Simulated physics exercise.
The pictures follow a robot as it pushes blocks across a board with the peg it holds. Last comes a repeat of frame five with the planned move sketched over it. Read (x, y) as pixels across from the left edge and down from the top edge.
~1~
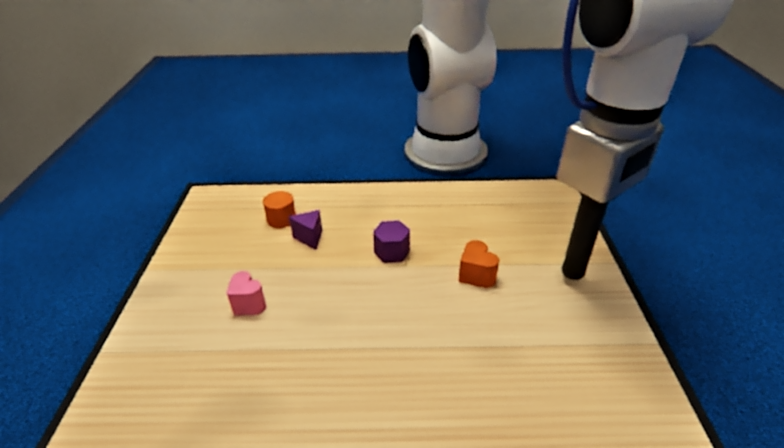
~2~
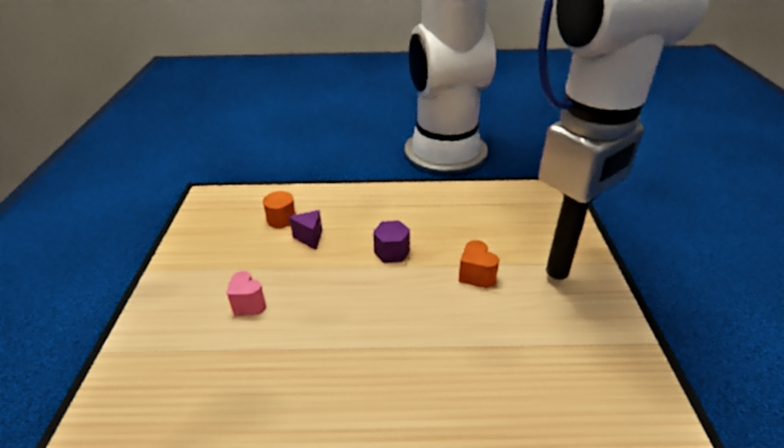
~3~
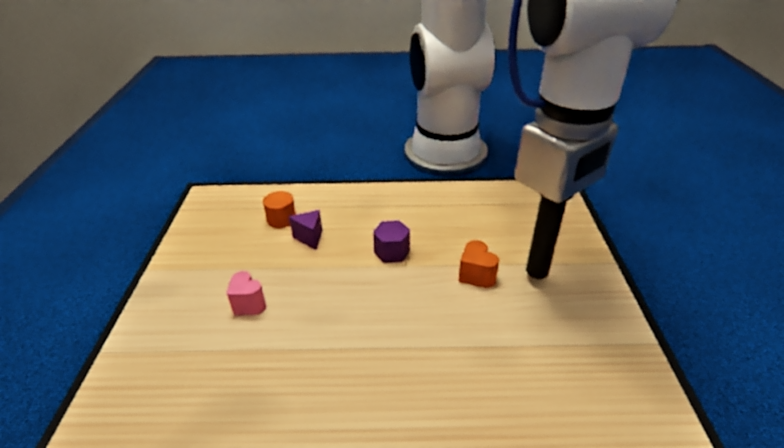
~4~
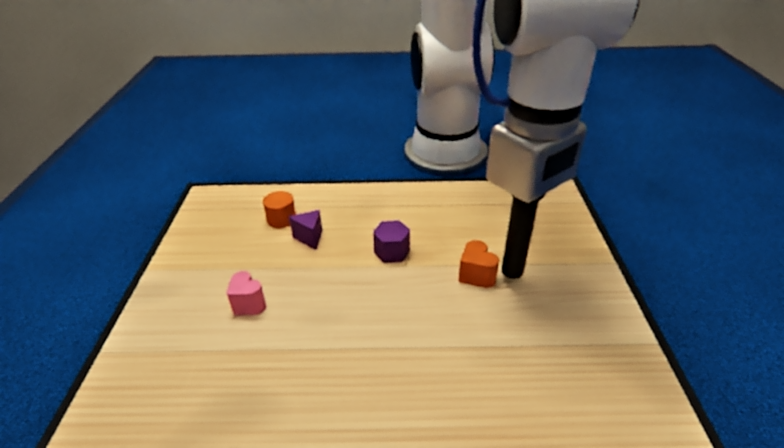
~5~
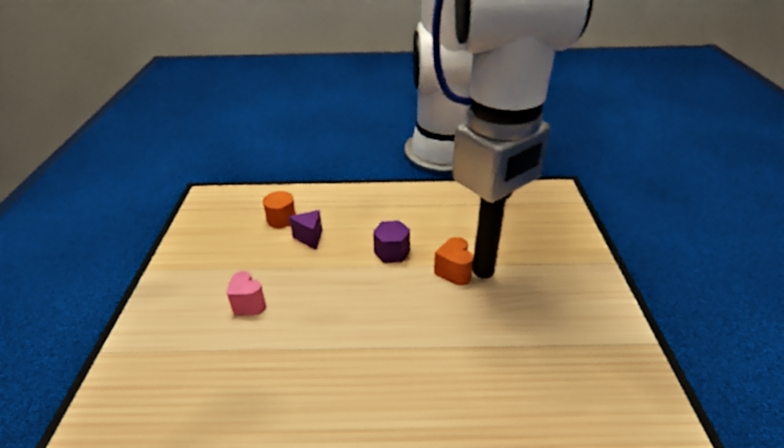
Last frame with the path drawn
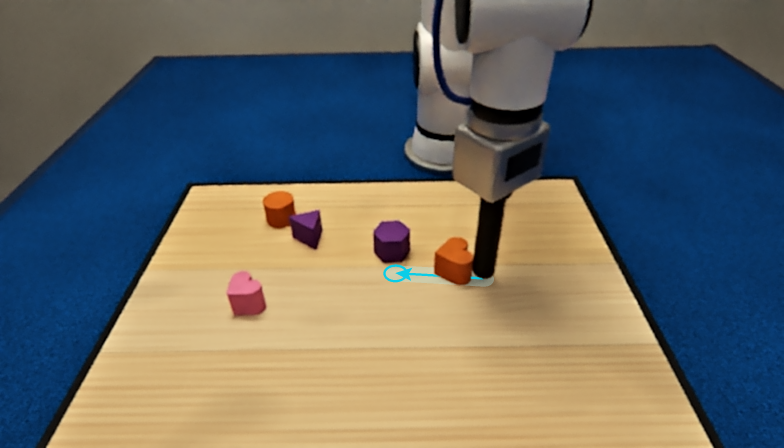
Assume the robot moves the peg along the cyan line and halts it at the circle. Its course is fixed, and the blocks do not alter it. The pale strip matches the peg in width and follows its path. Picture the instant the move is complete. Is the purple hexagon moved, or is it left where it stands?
Somewhere new.
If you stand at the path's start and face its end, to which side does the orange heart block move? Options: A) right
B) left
A - right.
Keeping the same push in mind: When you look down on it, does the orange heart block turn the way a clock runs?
In short: Yes.
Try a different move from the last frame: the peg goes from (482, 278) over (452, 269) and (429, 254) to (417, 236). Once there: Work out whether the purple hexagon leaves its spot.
It is shifted.
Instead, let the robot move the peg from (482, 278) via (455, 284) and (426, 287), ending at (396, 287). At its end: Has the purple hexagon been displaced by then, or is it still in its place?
The result: It stays put.
The line goes in a line from (482, 278) to (395, 273).
On the path given first. One third of the way, peg at (453, 270); orange heart block at (434, 245), turned 45° clockwise.
Two thirds of the way, peg at (423, 269); purple hexagon at (388, 228); orange heart block at (416, 239), turned 80° clockwise.
At the end, peg at (395, 267); purple hexagon at (383, 223), turned 15° anticlockwise; orange heart block at (409, 237), turned 115° clockwise.
